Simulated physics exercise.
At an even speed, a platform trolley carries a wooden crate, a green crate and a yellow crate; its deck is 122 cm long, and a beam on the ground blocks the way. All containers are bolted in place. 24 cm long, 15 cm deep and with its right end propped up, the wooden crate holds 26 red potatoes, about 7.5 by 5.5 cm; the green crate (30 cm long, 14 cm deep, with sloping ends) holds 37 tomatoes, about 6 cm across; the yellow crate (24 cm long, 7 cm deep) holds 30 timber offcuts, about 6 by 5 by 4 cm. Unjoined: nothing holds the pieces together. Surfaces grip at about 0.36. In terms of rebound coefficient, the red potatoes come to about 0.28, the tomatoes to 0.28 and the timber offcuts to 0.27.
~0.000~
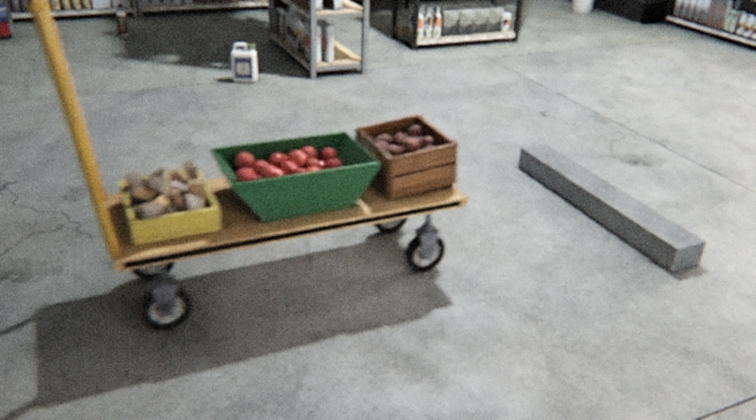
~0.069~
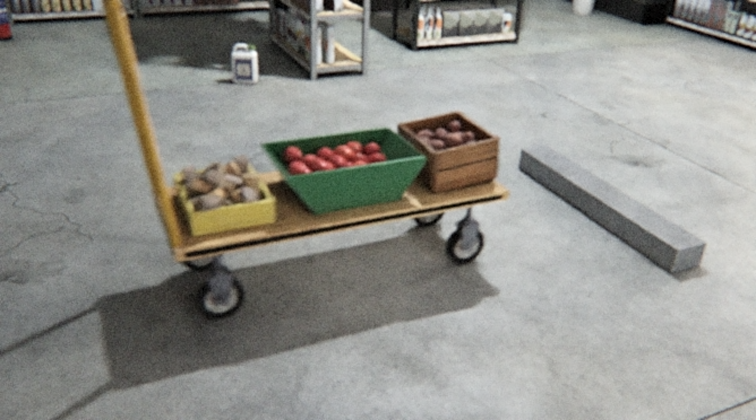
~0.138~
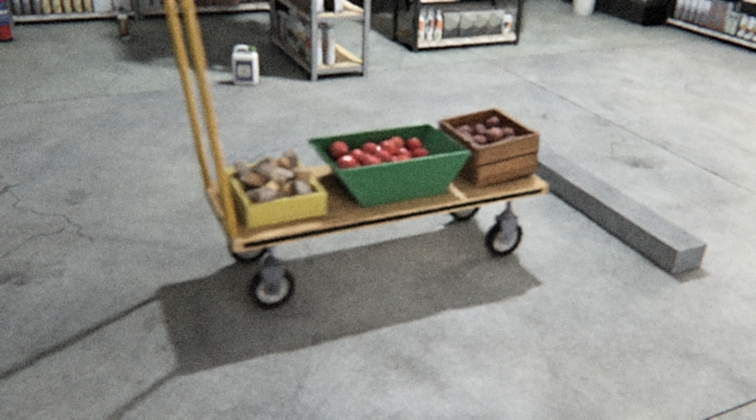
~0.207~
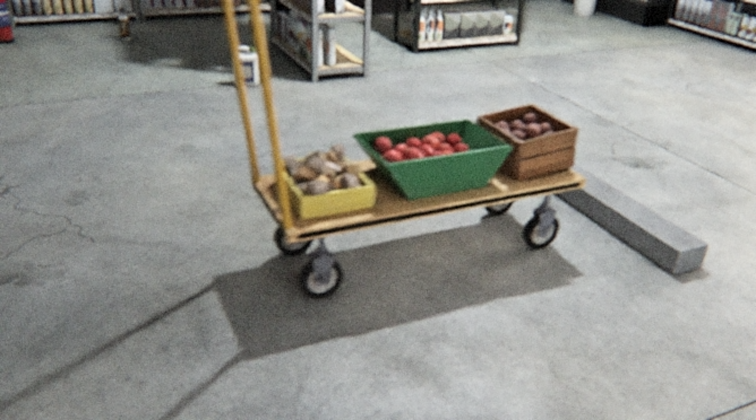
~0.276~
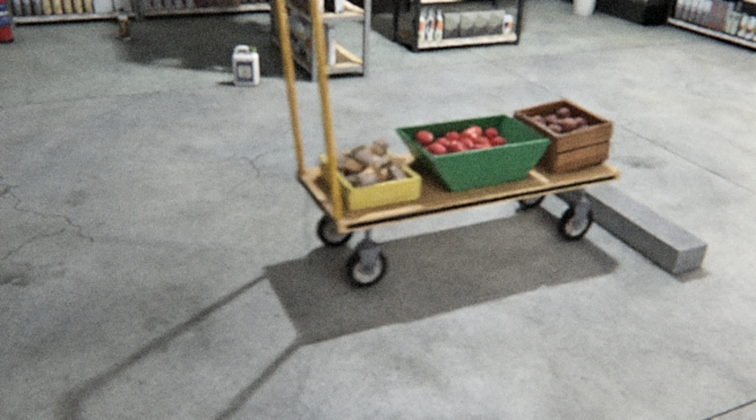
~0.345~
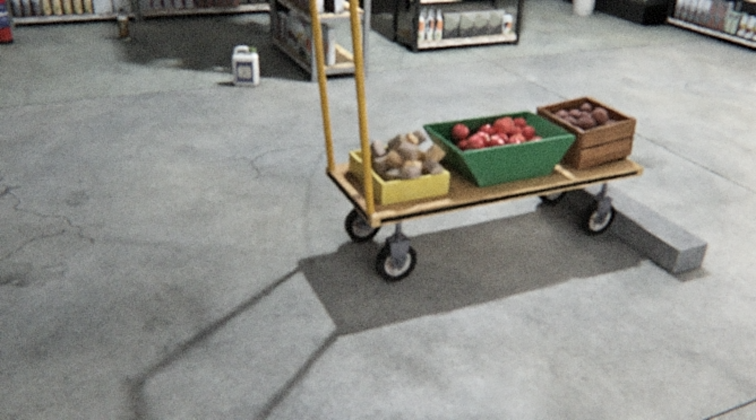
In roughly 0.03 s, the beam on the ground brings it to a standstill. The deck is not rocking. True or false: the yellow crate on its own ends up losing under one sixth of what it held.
False.
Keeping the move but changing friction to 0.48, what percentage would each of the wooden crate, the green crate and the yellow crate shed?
Wooden crate 0, green crate 10, yellow crate 30 per cent.
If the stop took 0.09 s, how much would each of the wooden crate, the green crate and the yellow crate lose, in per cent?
Result - wooden crate: 0 percent, green crate: 10 percent, yellow crate: 20 percent.
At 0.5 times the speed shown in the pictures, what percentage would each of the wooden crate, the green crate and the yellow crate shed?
Wooden crate 0, green crate 0, yellow crate 20 per cent.
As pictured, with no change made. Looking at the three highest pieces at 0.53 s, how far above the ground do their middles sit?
Mean height: Near 62 cm.
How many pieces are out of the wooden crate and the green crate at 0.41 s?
Out by then, roughly: Wooden crate 0, green crate 0.
After 0.41 s, the wooden crate has all 26, the green crate has all 37 and the yellow crate is down by 3 of 30.
After 0.53 s, the wooden crate is down by 1 of 26, the green crate is down by 3 of 37 and the yellow crate is down by 5 of 30.
After 0.76 s, the wooden crate is down by 1 of 26, the green crate is down by 7 of 37 and the yellow crate is down by 8 of 30.
Outcome (at 1.26 s), the wooden crate is down by 1 of 26, the green crate is down by 7 of 37 and the yellow crate is down by 8 of 30. Asked share, 8 of 30, 27 per cent.
